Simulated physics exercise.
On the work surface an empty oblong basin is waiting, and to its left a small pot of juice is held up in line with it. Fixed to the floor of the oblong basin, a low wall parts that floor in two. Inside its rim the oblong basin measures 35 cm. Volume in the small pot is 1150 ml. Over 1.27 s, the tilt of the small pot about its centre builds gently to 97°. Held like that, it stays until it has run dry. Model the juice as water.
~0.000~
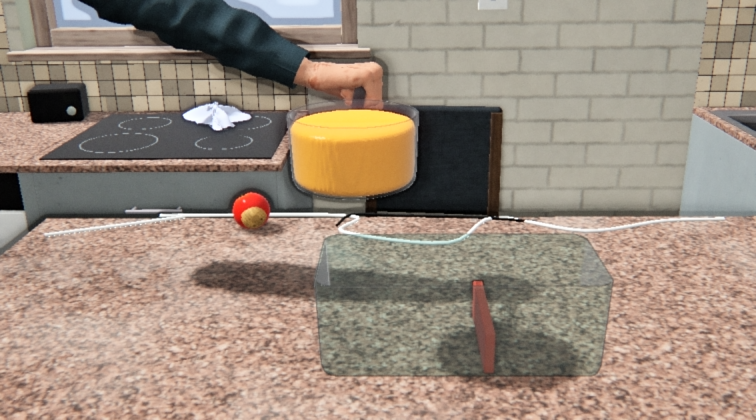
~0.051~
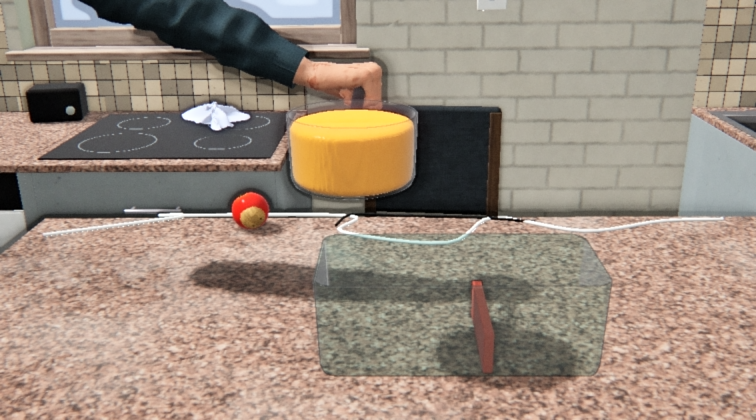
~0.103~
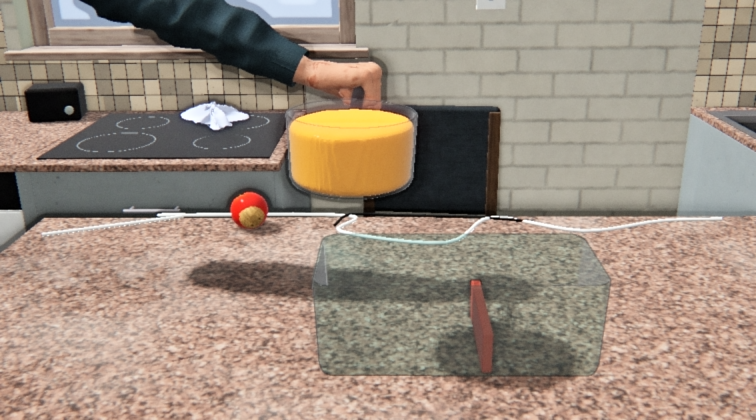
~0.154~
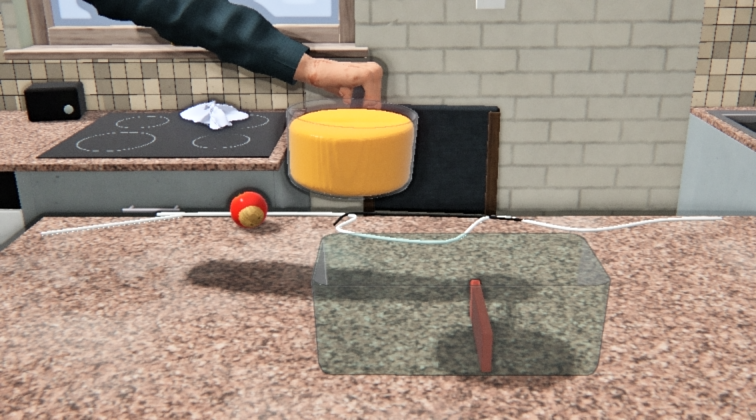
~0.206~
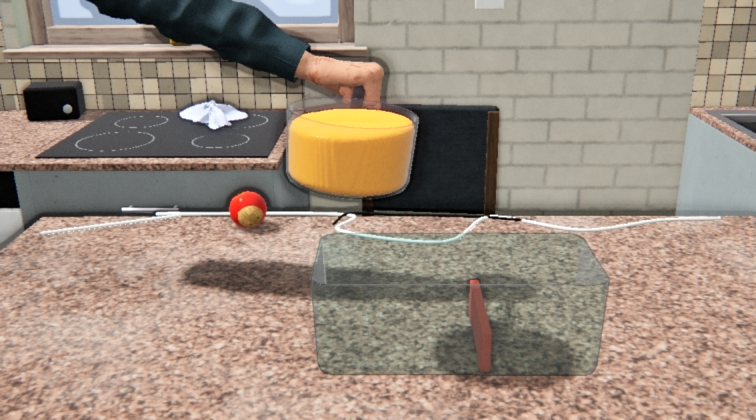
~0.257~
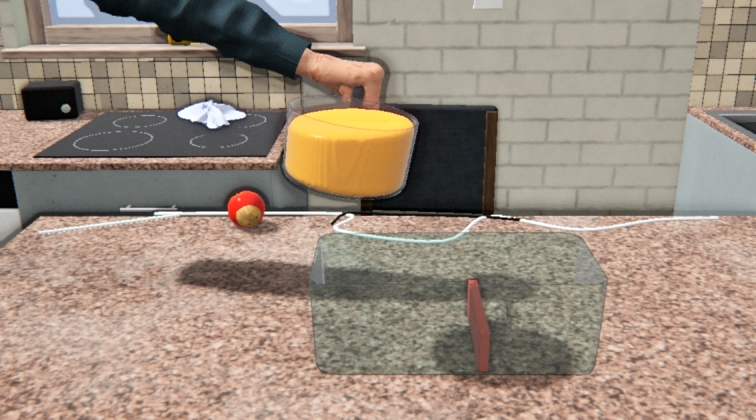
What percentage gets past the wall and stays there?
About 44 per cent.
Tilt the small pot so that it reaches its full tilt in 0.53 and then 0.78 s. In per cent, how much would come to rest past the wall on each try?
20 per cent first, 30 per cent second.
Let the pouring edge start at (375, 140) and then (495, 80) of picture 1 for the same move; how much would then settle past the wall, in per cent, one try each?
In order, 5 and 85 per cent.
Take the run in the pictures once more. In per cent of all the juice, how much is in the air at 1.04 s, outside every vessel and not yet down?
About 12 per cent.
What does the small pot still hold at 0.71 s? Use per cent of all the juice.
Roughly 66 percent.
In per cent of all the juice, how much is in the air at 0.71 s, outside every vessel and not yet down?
Around 24 percent.
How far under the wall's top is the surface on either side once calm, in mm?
About 32 mm left, about 28 mm right.
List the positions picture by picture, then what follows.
In the first picture, tilt 0°; pouring edge (417, 114); surface from (292, 123) to (415, 123); the oblong basin's rim runs from (320, 260) to (599, 259); the wall's top is at (484, 307).
In the second picture, tilt 0°; pouring edge (416, 115); surface from (291, 123) to (414, 122).
In the third picture, tilt 2°; pouring edge (416, 116); surface from (291, 123) to (414, 123).
In the fourth picture, tilt 3°; pouring edge (417, 117); surface from (290, 121) to (414, 123).
In the fifth picture, tilt 6°; pouring edge (417, 120); surface from (291, 122) to (415, 123).
In the sixth picture, tilt 9°; pouring edge (417, 124); surface from (290, 122) to (414, 123).
By 0.71 s the tilt is 58° and 66 per cent is still to pour, 5 is left of the wall and 4 right of it.
By 1.04 s the tilt is 90° and 17 per cent is still to pour, 29 is left of the wall and 42 right of it.
By 1.39 s the tilt is 97° and 3 per cent is still to pour, 51 is left of the wall and 44 right of it.
By 1.77 s the tilt is 97° and 0 per cent is still to pour, 55 is left of the wall and 44 right of it.
At rest 55 per cent lies left of the wall, 44 right of it and 1 outside.
